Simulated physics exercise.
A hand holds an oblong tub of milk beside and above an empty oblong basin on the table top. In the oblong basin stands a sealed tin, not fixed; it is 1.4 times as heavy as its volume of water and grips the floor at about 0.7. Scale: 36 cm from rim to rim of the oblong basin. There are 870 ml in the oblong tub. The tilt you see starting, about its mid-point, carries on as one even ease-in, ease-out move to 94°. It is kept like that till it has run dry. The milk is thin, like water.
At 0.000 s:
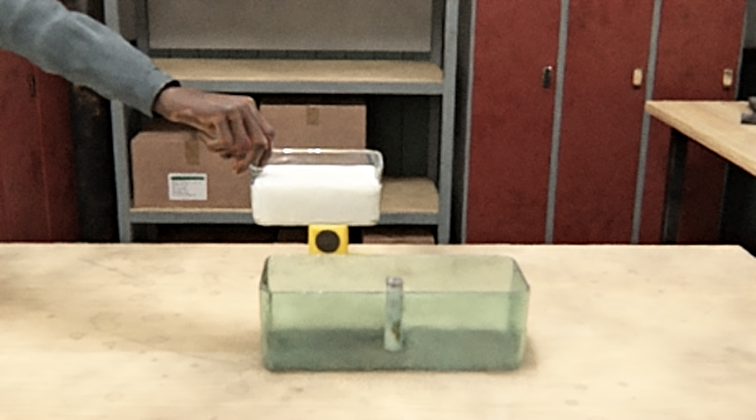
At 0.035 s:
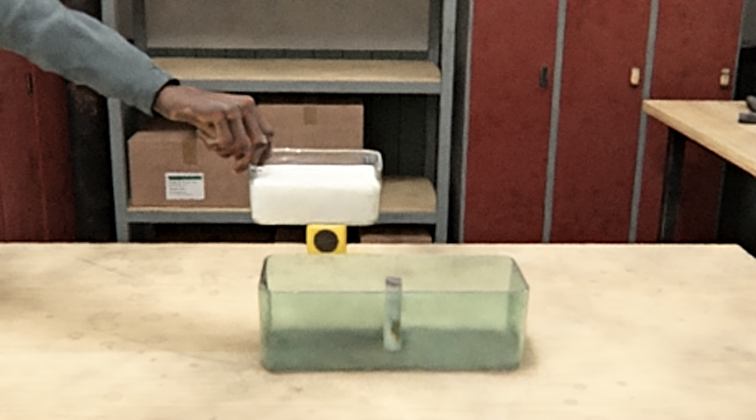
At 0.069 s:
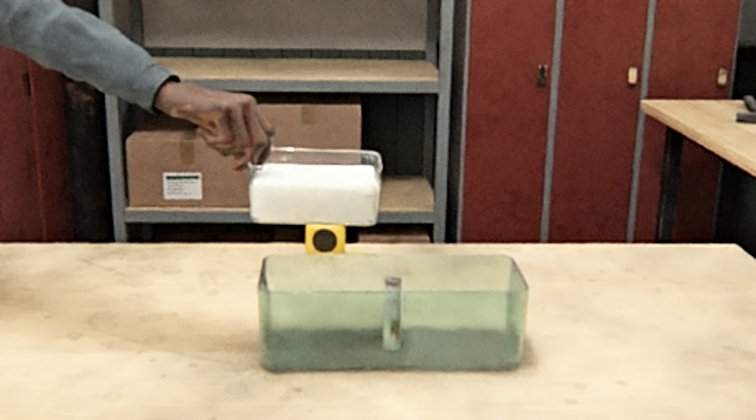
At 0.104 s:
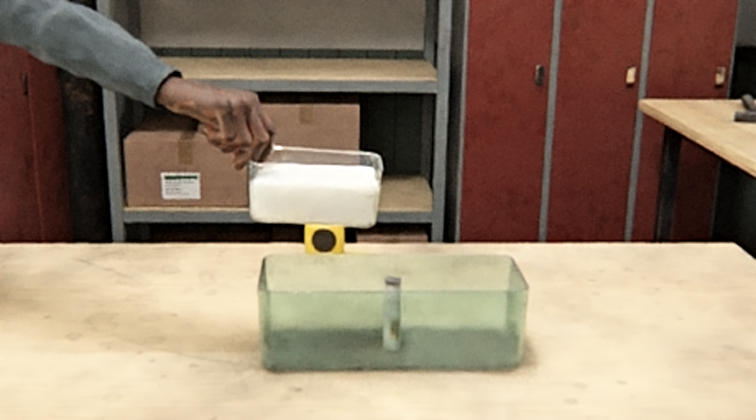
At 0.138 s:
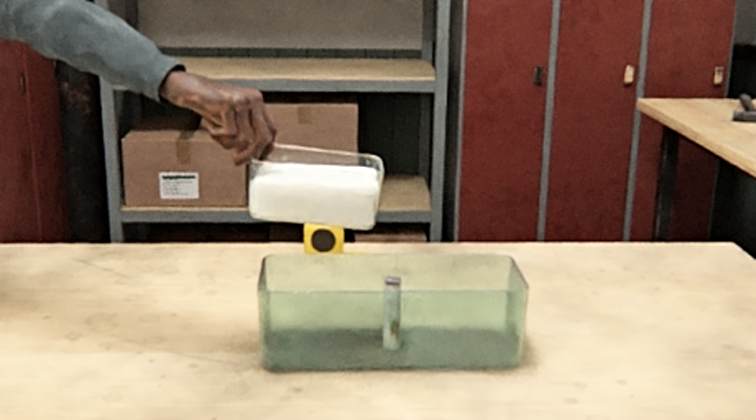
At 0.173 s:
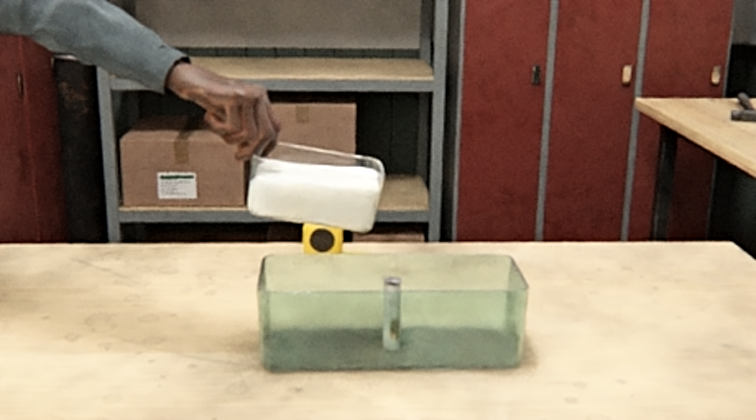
A hand in a grey-blue sleeve reaches in from the left over a pale table in a workshop, seen from the front and slightly above. It holds a clear tub of white milk above a greenish glass basin with a small grey cylinder at its middle, before a yellow block, grey shelves and red lockers. The tub, level at first, tips slightly down to the right as the camera drifts slightly right.
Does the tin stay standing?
The tin keeps standing.
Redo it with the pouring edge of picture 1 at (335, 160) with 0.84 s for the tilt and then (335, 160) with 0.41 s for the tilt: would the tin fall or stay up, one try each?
First it goes over; then it falls.
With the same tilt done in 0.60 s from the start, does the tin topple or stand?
Then it keeps standing.
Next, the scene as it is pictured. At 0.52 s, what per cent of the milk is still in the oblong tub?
Some 54 per cent.
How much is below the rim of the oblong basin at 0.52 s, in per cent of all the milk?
About 10 per cent.
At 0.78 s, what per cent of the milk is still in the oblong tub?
Some 12 per cent.
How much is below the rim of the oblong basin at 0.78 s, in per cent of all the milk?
About 80 per cent.
Then, 0.52 s in, the tilt is 65° and 54 per cent is still to pour; the tin stands where it began.
Then, 0.78 s in, the tilt is 93° and 12 per cent is still to pour; the tin stands where it began.
Then, 1.05 s in, the tilt is 94° and 3 per cent is still to pour; the tin stands where it began.
Then, 1.34 s in, the tilt is 94° and 1 per cent is still to pour; the tin stands where it began.
Finally, the tin stands where it began.
